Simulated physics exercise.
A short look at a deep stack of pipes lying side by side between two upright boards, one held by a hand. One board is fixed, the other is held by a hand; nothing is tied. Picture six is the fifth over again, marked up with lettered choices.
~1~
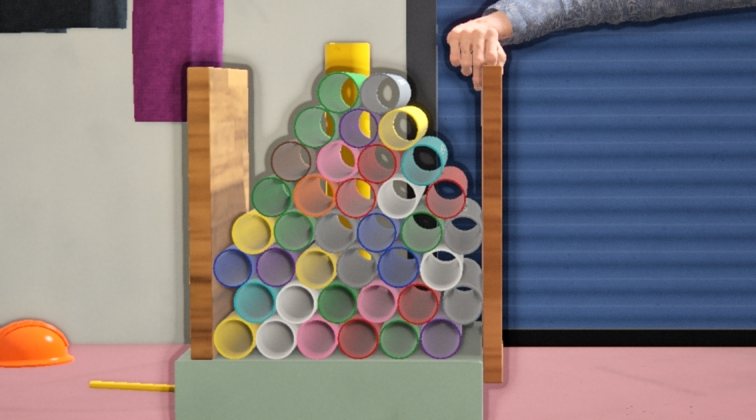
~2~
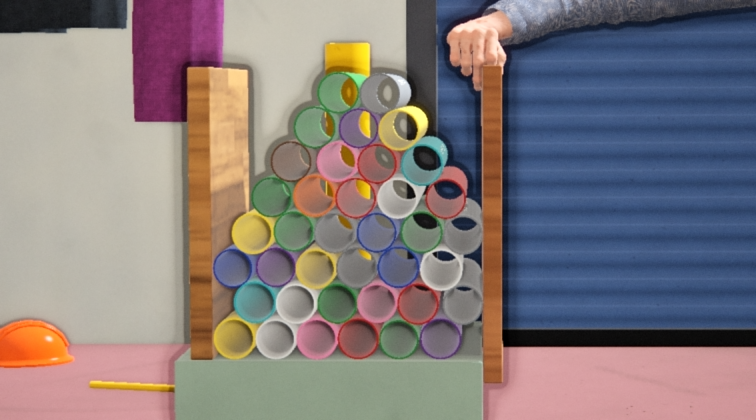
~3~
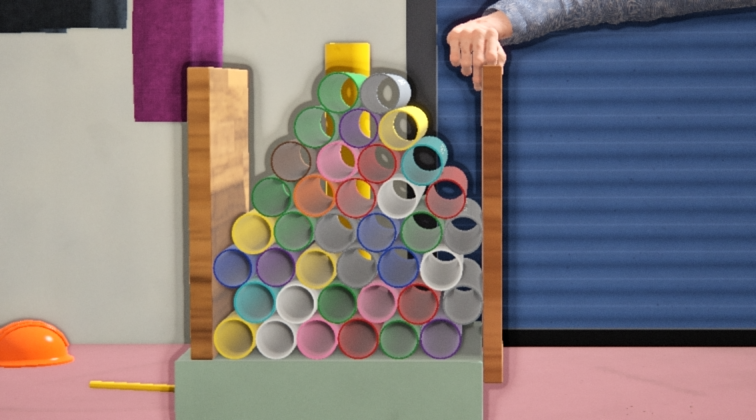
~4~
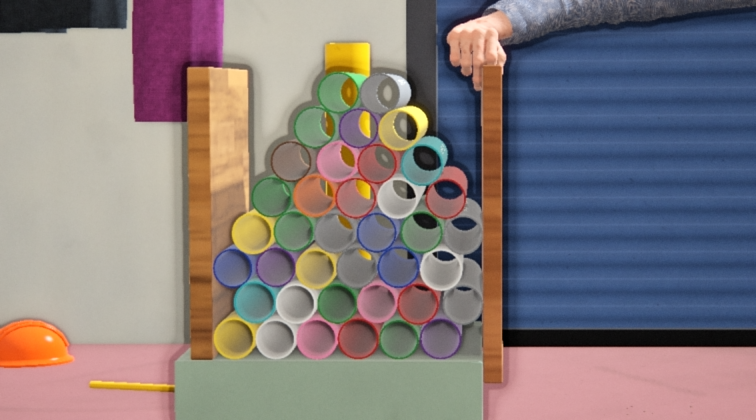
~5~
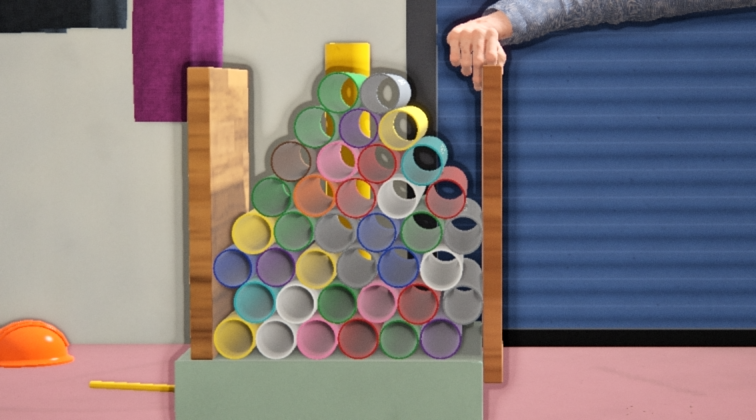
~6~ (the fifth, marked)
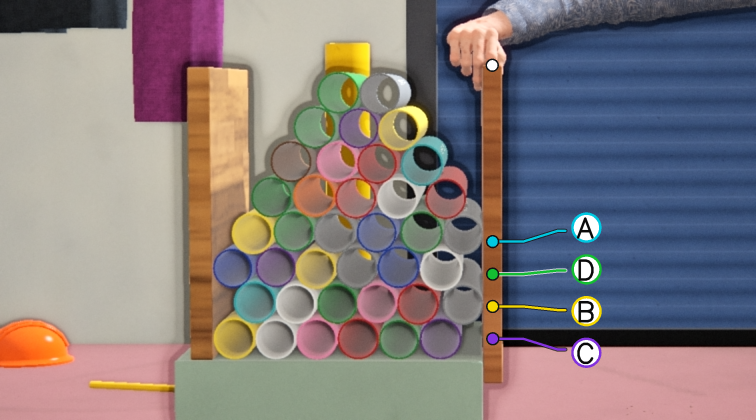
A hand resting motionless atop the right wooden board, with colourful pipes stacked between two upright boards and nothing visibly moving.
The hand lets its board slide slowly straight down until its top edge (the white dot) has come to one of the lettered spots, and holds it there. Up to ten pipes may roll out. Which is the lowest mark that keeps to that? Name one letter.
The answer is mark B.
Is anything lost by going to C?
At C: Yes.
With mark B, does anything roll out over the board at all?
Yes.
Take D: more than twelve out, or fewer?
It loses fewer than twelve.
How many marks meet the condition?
The number is three.
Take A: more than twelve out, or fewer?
It loses fewer than twelve.
On the marked copy, A at (493, 242); B at (493, 306); C at (493, 339); D at (493, 274); the white dot at (492, 66).
Following B. Soon after the start, top of the board (483, 165).
Later, top of the board (483, 277).
In the end, top of the board (483, 305), about five out over the board.
As for the rest, A none out over the board; C more than ten out over the board; D about five out over the board.
